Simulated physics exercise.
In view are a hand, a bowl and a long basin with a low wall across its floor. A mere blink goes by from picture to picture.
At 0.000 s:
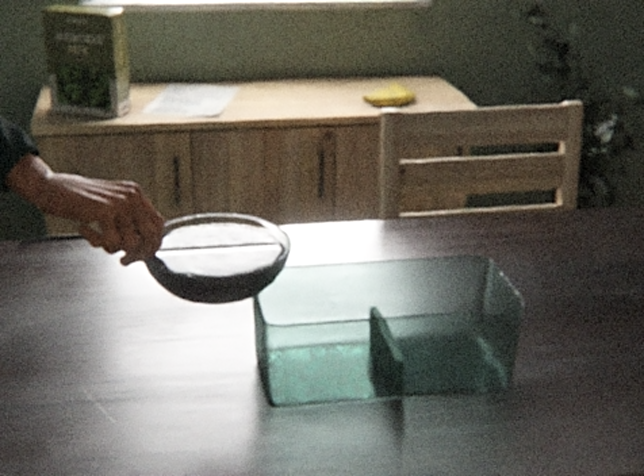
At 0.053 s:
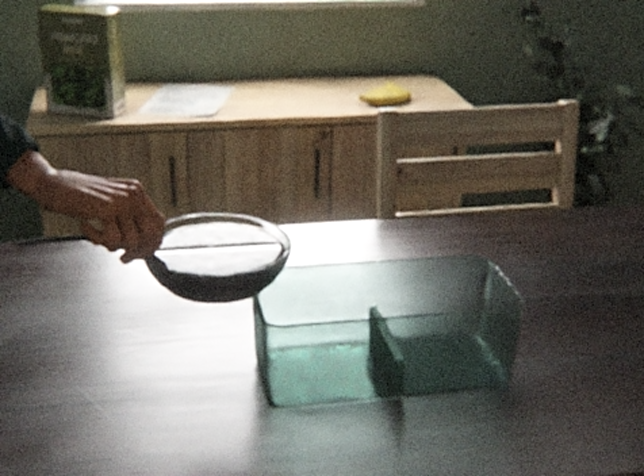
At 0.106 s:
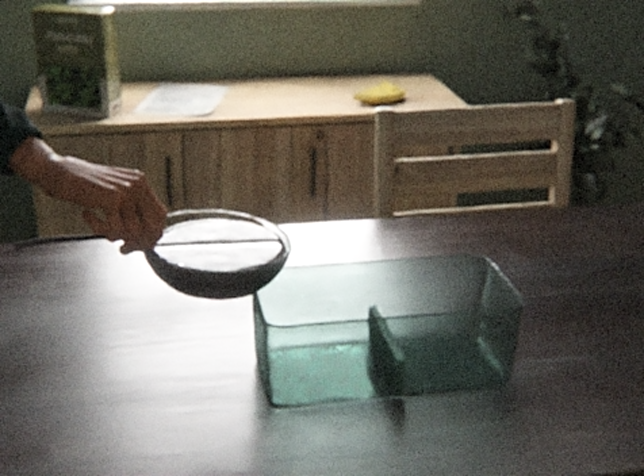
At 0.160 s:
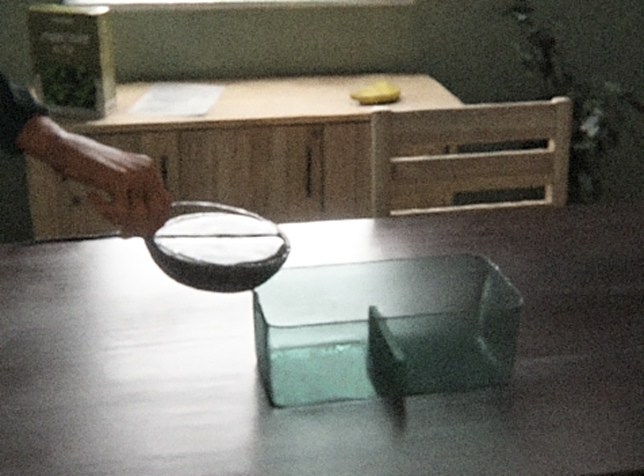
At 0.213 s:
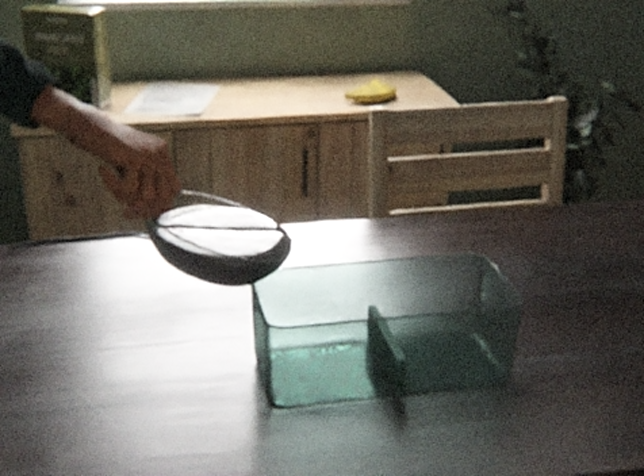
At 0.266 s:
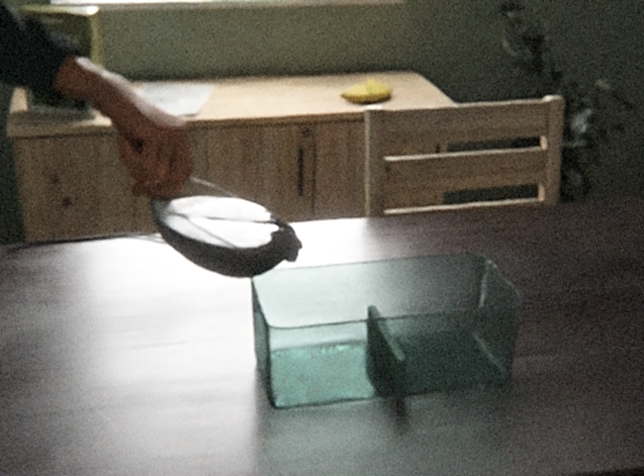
A hand at the left tilts a dark bowl of liquid rightward above a dark tabletop in a dim room, seen from slightly above. A translucent green basin with a low dividing wall sits to the right, before a pale wooden chair and a cabinet holding a box and something yellow. The hand rises, the bowl leans steadily further, liquid crosses its right lip, and the camera drifts slightly, sliding the background left.
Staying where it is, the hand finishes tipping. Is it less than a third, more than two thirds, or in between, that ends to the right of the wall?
Falls short of a third.
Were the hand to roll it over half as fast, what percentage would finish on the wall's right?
Roughly 5 percent.
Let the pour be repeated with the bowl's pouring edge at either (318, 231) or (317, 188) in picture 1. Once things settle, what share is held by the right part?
The first start gives some 70 %, the second some 70 %.
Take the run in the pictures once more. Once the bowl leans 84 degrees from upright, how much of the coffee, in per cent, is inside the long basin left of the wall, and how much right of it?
On the left 35 per cent, on the right 0 per cent.
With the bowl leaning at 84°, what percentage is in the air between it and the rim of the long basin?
Around 55 %.
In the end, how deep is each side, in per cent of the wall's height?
On the left it is 50 per cent, on the right 20.
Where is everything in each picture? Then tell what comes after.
In the first frame, it leans 0°; its right rim is at (289, 241); the coffee meets the walls at (144, 253) and (285, 245); the long basin's rim runs from (258, 298) to (506, 281); the wall's top is at (386, 333).
In the second frame, it leans 1°; its right rim is at (289, 241); the coffee meets the walls at (145, 252) and (285, 244).
In the third frame, it leans 5°; its right rim is at (289, 241); the coffee meets the walls at (146, 248) and (286, 241).
In the fourth frame, it leans 11°; its right rim is at (289, 242); the coffee meets the walls at (147, 239) and (287, 237).
In the fifth frame, it leans 19°; its right rim is at (289, 243); the coffee meets the walls at (150, 229) and (285, 236); 4 per cent is over the edge.
In the sixth frame, it leans 29°; its right rim is at (289, 243); the coffee meets the walls at (156, 216) and (275, 231); 9 per cent is over the edge.
A moment on, the bowl is tipped on its side and 14 per cent is still to pour, 34 is left of the wall and 0 right of it.
Next, the bowl is tipped on its side and 0 per cent is still to pour, 77 is left of the wall and 20 right of it.
Then the bowl is tipped on its side and 0 per cent is still to pour, 77 is left of the wall and 19 right of it.
Later the bowl is tipped on its side and 0 per cent is still to pour, 75 is left of the wall and 22 right of it.
In the end 74 per cent lies left of the wall, 22 right of it and 3 outside.
